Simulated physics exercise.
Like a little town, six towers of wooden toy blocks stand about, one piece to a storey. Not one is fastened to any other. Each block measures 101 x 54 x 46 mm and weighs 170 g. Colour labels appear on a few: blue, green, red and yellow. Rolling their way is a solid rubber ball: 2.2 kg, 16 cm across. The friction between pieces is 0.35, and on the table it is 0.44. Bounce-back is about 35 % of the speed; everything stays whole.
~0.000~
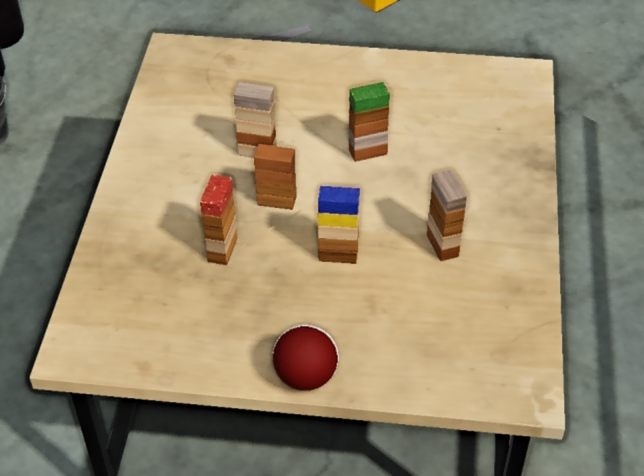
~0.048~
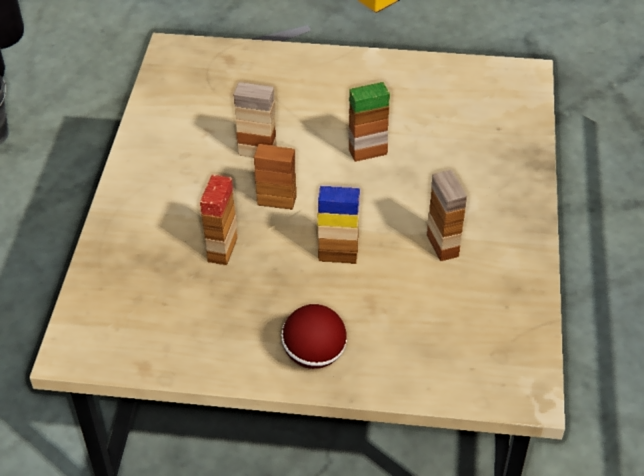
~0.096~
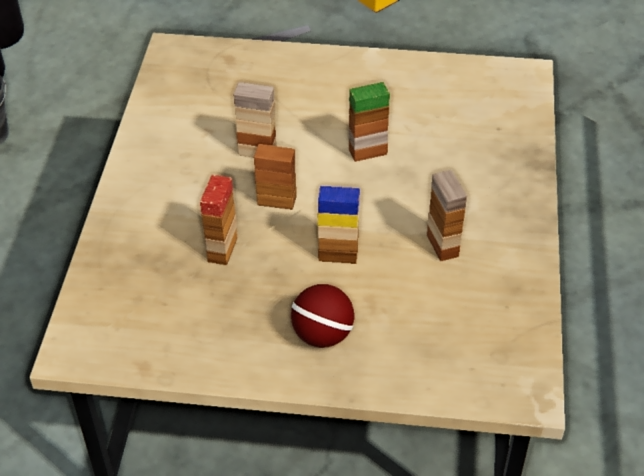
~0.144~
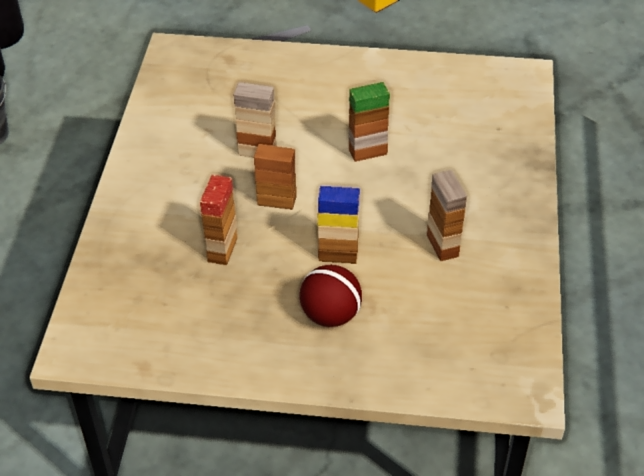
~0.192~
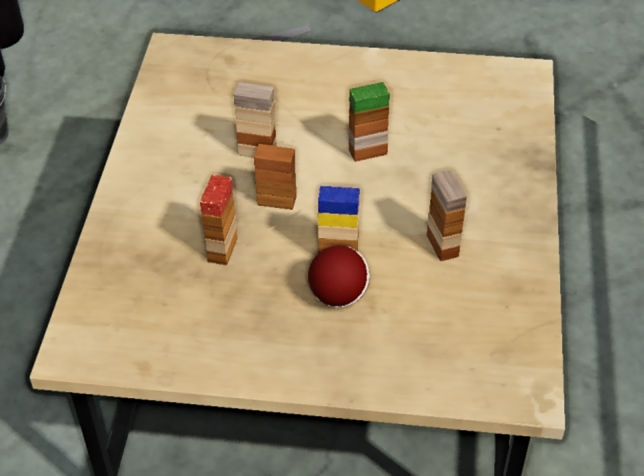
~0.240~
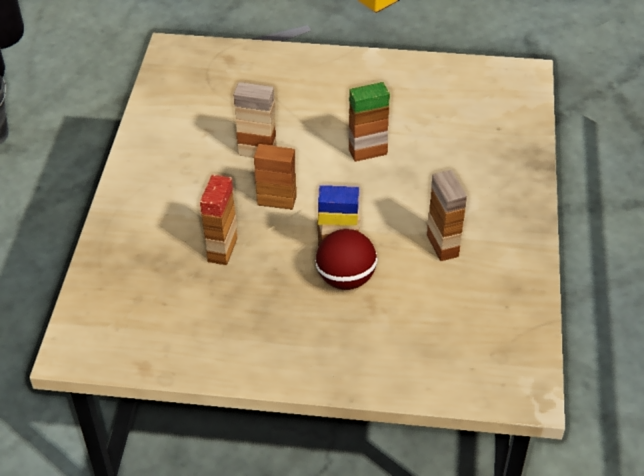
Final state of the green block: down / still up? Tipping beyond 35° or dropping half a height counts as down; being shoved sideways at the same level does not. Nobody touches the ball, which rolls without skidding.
Still up.
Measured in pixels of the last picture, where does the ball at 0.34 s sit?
(361, 235), more or less.
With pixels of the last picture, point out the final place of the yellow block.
Near pixel (323, 156).
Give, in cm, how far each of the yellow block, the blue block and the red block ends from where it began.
About: Yellow 32, blue 20, red 0.
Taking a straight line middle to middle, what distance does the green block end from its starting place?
About 0 cm.
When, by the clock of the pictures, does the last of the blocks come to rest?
Somewhere near 1.0 seconds.
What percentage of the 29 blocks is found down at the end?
Something near 15 percent.
After 0.34 s, ball still moving; 2 of the 29 blocks down; green block unmoved; blue block leaning 65°, 24 mm lower.
After 0.54 s, ball still moving; 4 of the 29 blocks down; green block unmoved; blue block leaning 27°, 17 cm lower.
At rest (1.3 s), ball rolling away; 4 of the 29 blocks down; green block unmoved; blue block on its side; red block unmoved. As the last picture would show them, middles, green block near (369, 97), blue block near (319, 239).
